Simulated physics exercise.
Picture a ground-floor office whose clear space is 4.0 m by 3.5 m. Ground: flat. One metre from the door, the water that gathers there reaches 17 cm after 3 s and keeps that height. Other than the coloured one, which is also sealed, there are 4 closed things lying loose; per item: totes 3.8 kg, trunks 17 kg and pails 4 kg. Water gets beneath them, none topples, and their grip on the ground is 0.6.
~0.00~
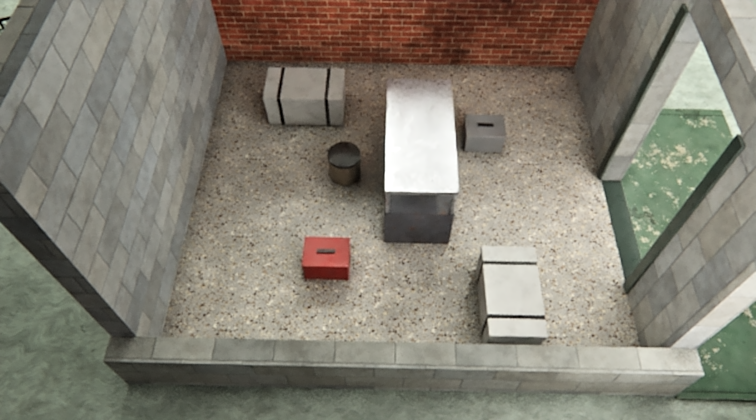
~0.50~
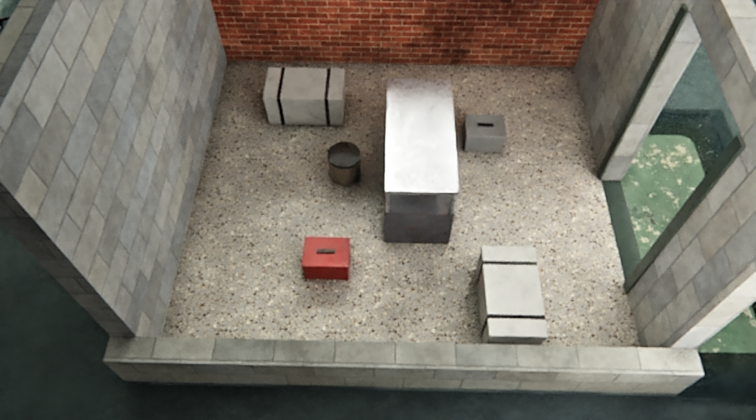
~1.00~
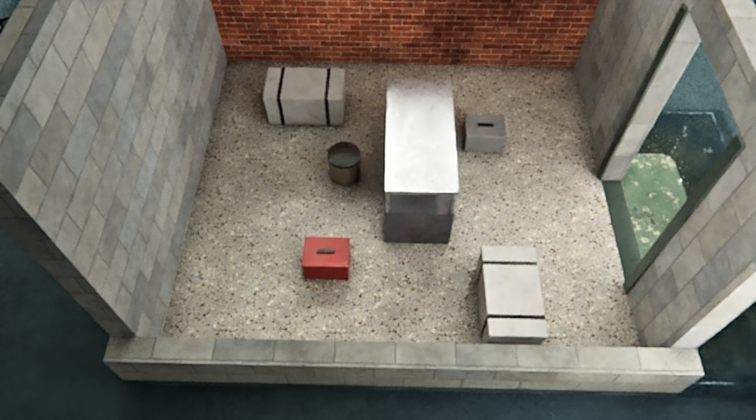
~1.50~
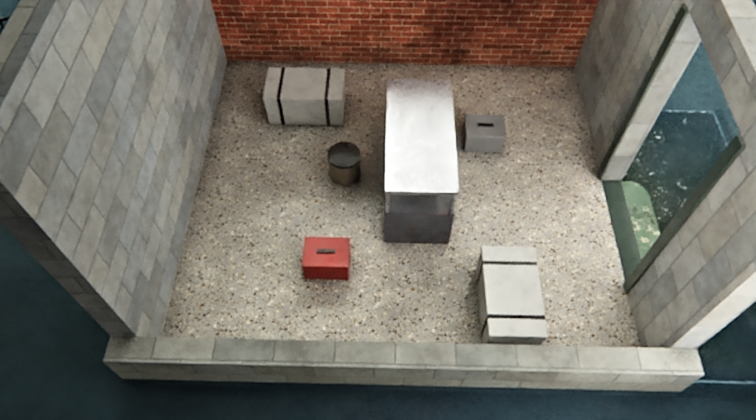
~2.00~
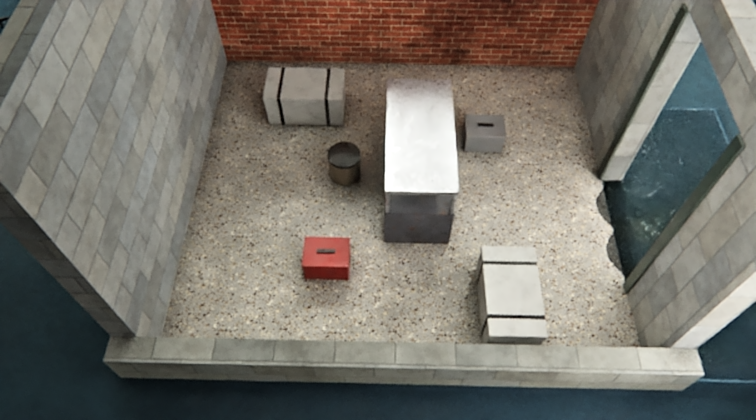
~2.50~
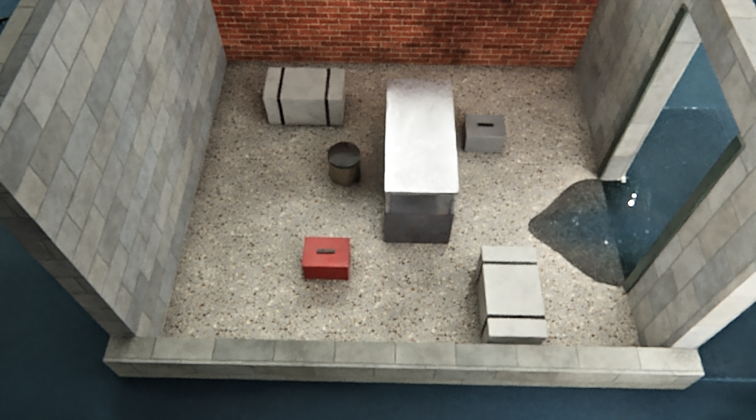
At the start, a red tote, a grey box, a bin and two banded trunks sit around a table on a dry speckled floor, with green ground outside. Dark water covers the ground outside, then enters through the right-hand opening and spreads a short way across the floor, while the objects stay still.
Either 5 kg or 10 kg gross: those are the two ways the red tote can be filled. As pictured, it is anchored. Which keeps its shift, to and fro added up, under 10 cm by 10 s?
The high one.
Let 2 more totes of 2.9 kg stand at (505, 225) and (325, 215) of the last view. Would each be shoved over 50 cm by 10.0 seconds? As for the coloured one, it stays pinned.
Respectively, exceeded and not exceeded.
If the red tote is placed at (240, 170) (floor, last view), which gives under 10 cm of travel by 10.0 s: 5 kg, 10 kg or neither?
It takes the larger.
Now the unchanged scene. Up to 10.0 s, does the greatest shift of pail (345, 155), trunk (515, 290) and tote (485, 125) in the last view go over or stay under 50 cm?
Results in sequence: Threshold not reached; threshold exceeded; threshold exceeded.
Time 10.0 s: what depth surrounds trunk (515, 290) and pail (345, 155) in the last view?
5 and 4 cm.
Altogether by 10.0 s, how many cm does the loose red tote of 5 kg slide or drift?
Around 40 cm in total.
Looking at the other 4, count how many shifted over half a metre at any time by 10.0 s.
By my count, 2.
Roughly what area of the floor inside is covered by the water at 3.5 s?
2.5 m2.
After 3.5 s the red tote would be 0 cm from its start with 5 kg and 0 cm from its start with 10 kg; 0 cm of water round it then.
After 4.5 s the red tote would be 0 cm from its start with 5 kg and 0 cm from its start with 10 kg; 2 cm of water round it then.
After 7.0 s the red tote would be 10 cm from its start with 5 kg and 0 cm from its start with 10 kg; 4 cm of water round it then.
After 10.0 s the red tote would be 40 cm from its start with 5 kg and 0 cm from its start with 10 kg; 4 cm of water round it then.
